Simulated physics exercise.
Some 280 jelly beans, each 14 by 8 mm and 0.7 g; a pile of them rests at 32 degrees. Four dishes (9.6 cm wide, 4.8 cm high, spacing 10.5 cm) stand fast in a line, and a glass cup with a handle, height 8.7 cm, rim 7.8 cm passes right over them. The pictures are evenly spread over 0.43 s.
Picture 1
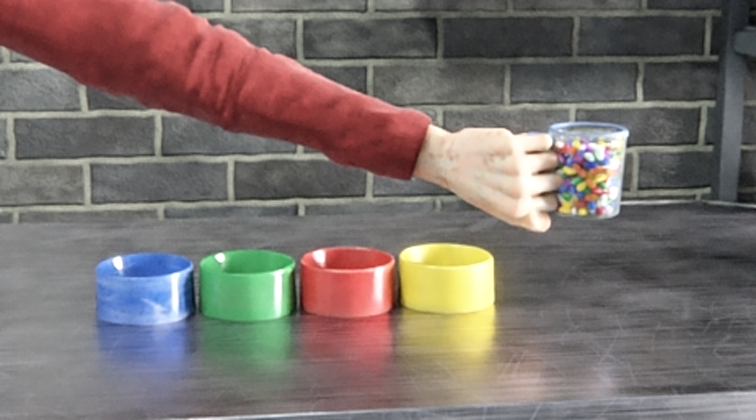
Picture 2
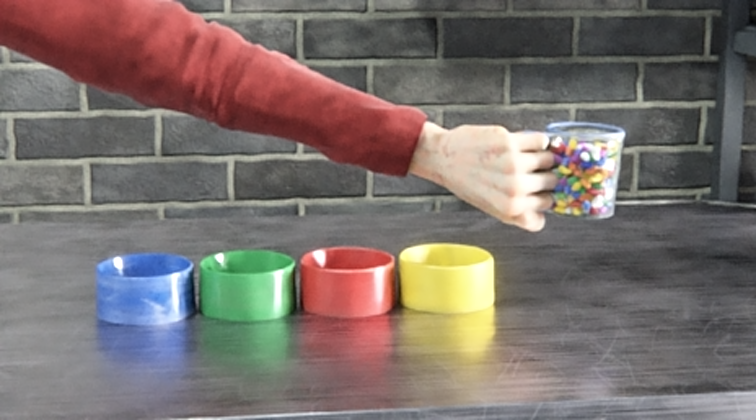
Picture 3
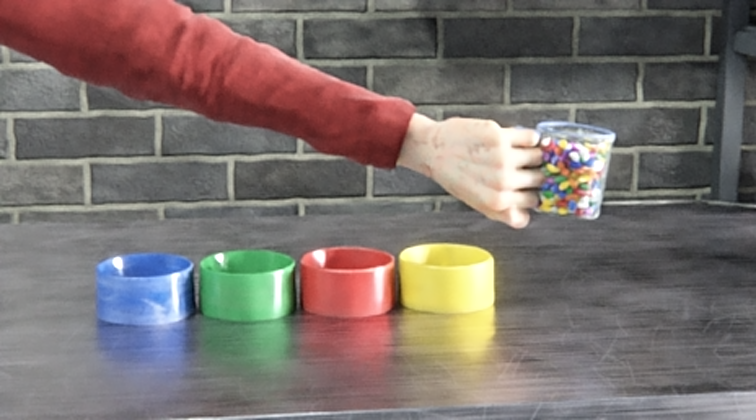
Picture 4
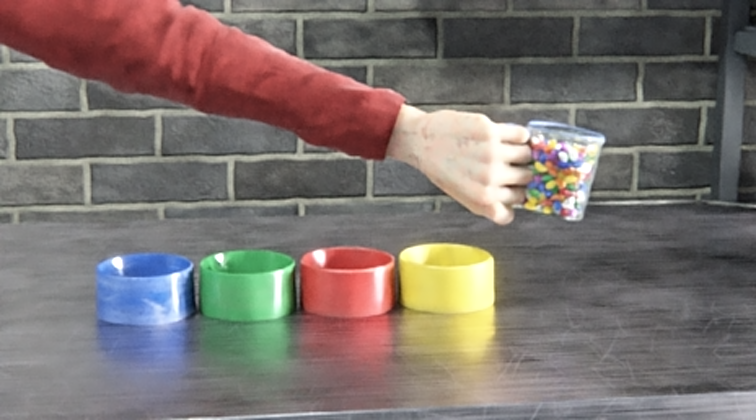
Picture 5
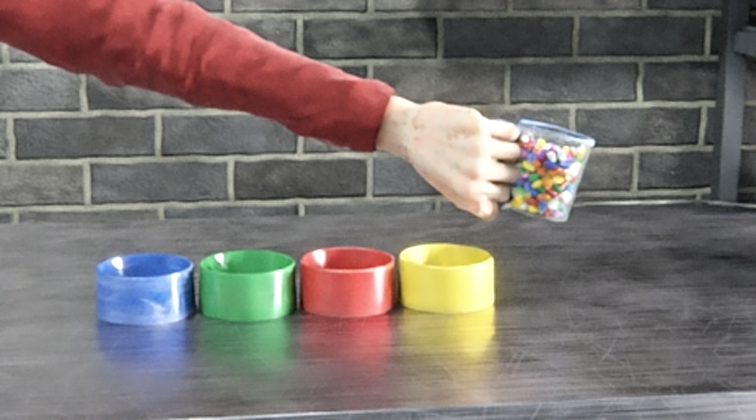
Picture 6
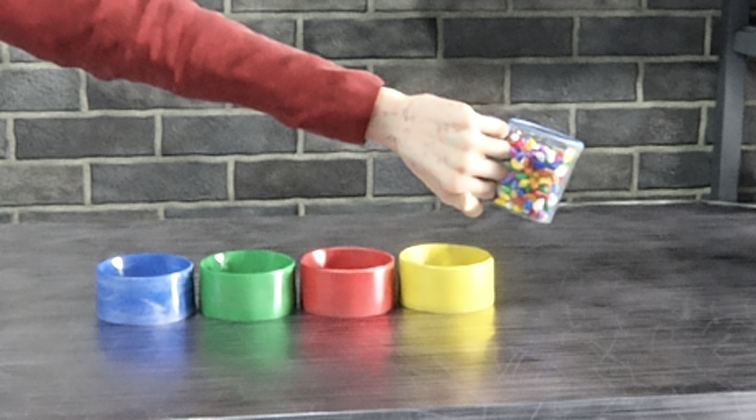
On a dark tabletop, a hand moves a clear cup of colorful pieces left, tilting it.
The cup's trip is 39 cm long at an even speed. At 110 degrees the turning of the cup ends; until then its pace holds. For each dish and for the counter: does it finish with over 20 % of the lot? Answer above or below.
Red dish: Above; blue dish: Below; green dish: Above; yellow dish: Below; on the counter: Below.
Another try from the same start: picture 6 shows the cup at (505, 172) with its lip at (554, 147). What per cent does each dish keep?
Red 10, blue 0, green 80, yellow 0.
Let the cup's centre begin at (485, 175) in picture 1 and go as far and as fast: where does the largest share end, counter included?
The winner: Blue.
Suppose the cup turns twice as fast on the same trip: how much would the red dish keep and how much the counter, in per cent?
Red 10, counter 10.
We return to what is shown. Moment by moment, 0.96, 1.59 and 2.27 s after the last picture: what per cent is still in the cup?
About 100, 90, 20.
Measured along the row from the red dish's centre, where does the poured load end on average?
Some 6 cm to the left.
Then, 0.96 s after the last picture, tilt 65 degrees; cup holds 100 %.
Then, 1.59 s after the last picture, tilt 96 degrees; cup holds 90 %, red 5 %.
Then, 2.27 s after the last picture, tilt 110 degrees; cup holds 20 %, red 35 %, green 35 %.
In the end, red 35 %, blue 0 %, green 55 %, yellow 0 %, counter 10 %.
